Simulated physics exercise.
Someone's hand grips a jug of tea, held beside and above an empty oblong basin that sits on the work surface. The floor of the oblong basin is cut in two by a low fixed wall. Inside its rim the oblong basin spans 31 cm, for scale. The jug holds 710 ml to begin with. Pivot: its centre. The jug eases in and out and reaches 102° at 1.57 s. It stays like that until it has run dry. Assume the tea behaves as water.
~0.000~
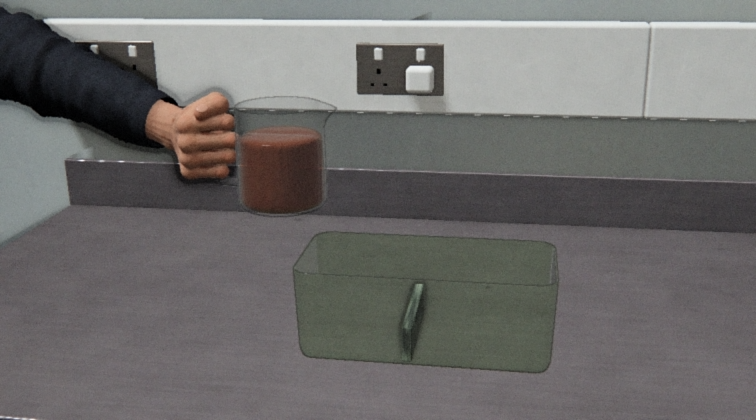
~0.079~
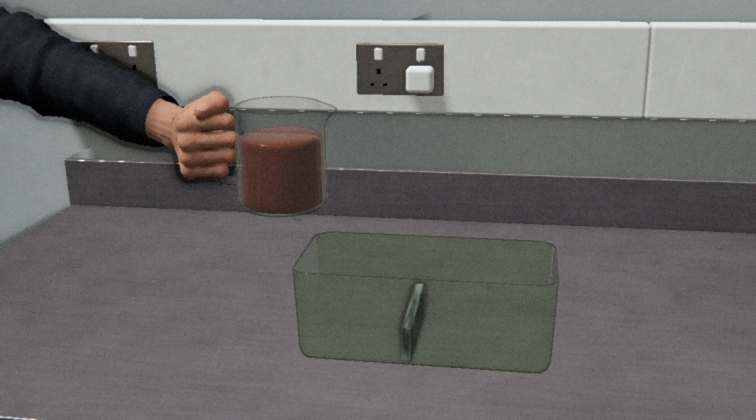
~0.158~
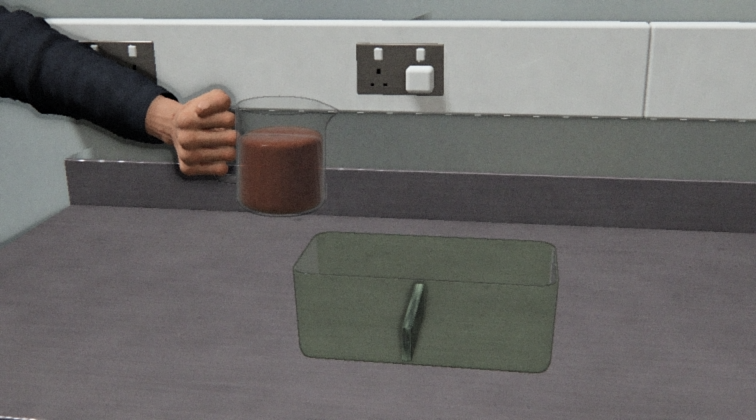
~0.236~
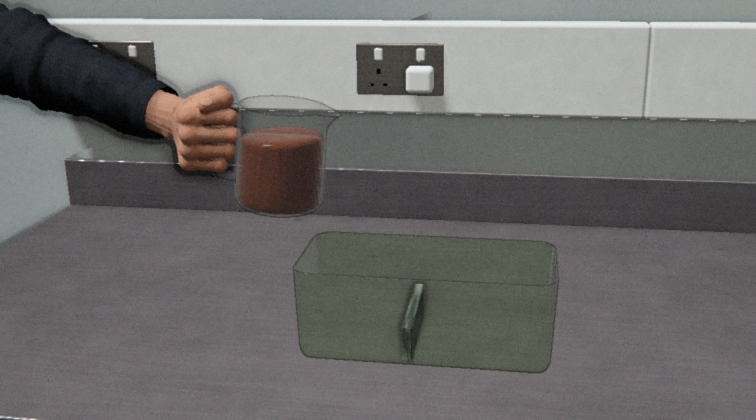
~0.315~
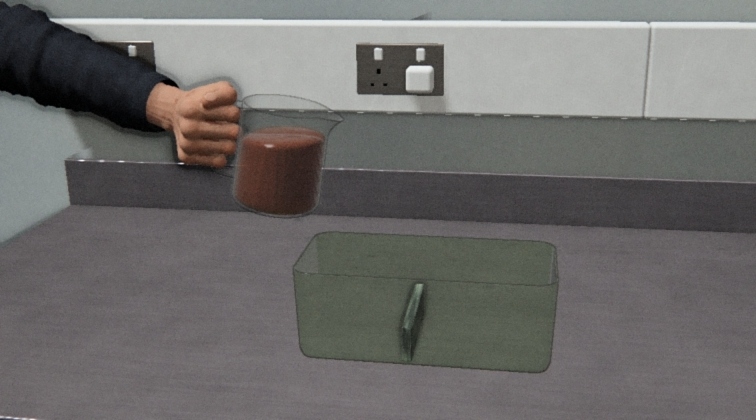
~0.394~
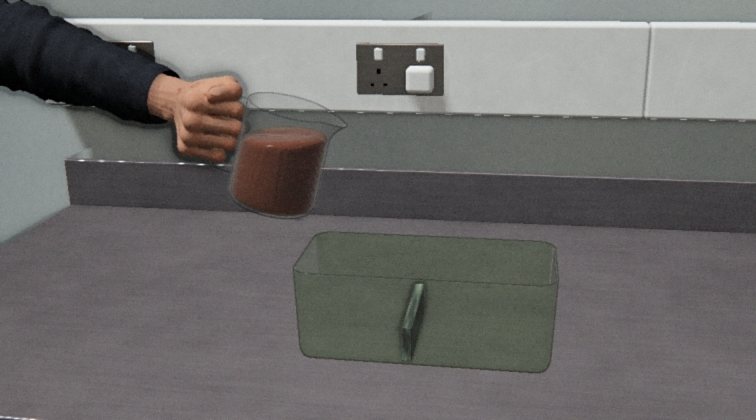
A grey worktop with a low upstand runs along a pale wall fitted with power sockets, seen from slightly above by a camera that stays still. At left, a hand in a dark sleeve holds a clear jug of reddish-brown liquid above and beside an empty, greenish, see-through oblong basin with an upright piece at its middle. The hand gradually tilts the jug a little to the right.
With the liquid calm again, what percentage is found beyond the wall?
Beyond the wall there is roughly 11 percent.
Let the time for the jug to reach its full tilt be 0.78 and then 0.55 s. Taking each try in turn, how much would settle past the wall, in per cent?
10 and 10 %.
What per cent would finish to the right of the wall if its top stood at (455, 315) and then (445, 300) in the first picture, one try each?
Roughly 5 per cent, then 5 per cent.
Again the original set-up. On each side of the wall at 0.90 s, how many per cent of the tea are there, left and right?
Left: Around 2. Right: Around 0.
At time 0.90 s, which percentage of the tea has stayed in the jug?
I reckon about 90 in a hundred is still held.
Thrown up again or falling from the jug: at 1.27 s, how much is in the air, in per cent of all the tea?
Something like 16 per cent is in the air then.
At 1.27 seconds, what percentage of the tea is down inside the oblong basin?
Close to 48 in a hundred.
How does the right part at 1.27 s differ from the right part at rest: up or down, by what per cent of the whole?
The right part's share grows by around 5 per cent.
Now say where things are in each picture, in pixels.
In the first frame, it leans 0°; its right rim is at (336, 108); the tea meets the walls at (242, 134) and (322, 136); the oblong basin's rim runs from (305, 252) to (556, 265); the wall's top is at (414, 306).
In the second frame, it leans 1°; its right rim is at (337, 109); the tea meets the walls at (242, 133) and (322, 136).
In the third frame, it leans 3°; its right rim is at (339, 111); the tea meets the walls at (242, 133) and (323, 136).
In the fourth frame, it leans 6°; its right rim is at (341, 114); the tea meets the walls at (243, 134) and (324, 136).
In the fifth frame, it leans 10°; its right rim is at (344, 119); the tea meets the walls at (244, 134) and (325, 136).
In the sixth frame, it leans 15°; its right rim is at (347, 125); the tea meets the walls at (244, 136) and (328, 137).
Then, 0.90 s in, the tilt is 62° and 90 per cent is still to pour, 2 is left of the wall and 0 right of it.
Then, 1.27 s in, the tilt is 93° and 38 per cent is still to pour, 41 is left of the wall and 7 right of it.
Then, 1.65 s in, the tilt is 102° and 6 per cent is still to pour, 80 is left of the wall and 9 right of it.
Then, 2.07 s in, the tilt is 102° and 0 per cent is still to pour, 85 is left of the wall and 11 right of it.
Finally, 86 per cent lies left of the wall, 11 right of it and 3 outside.
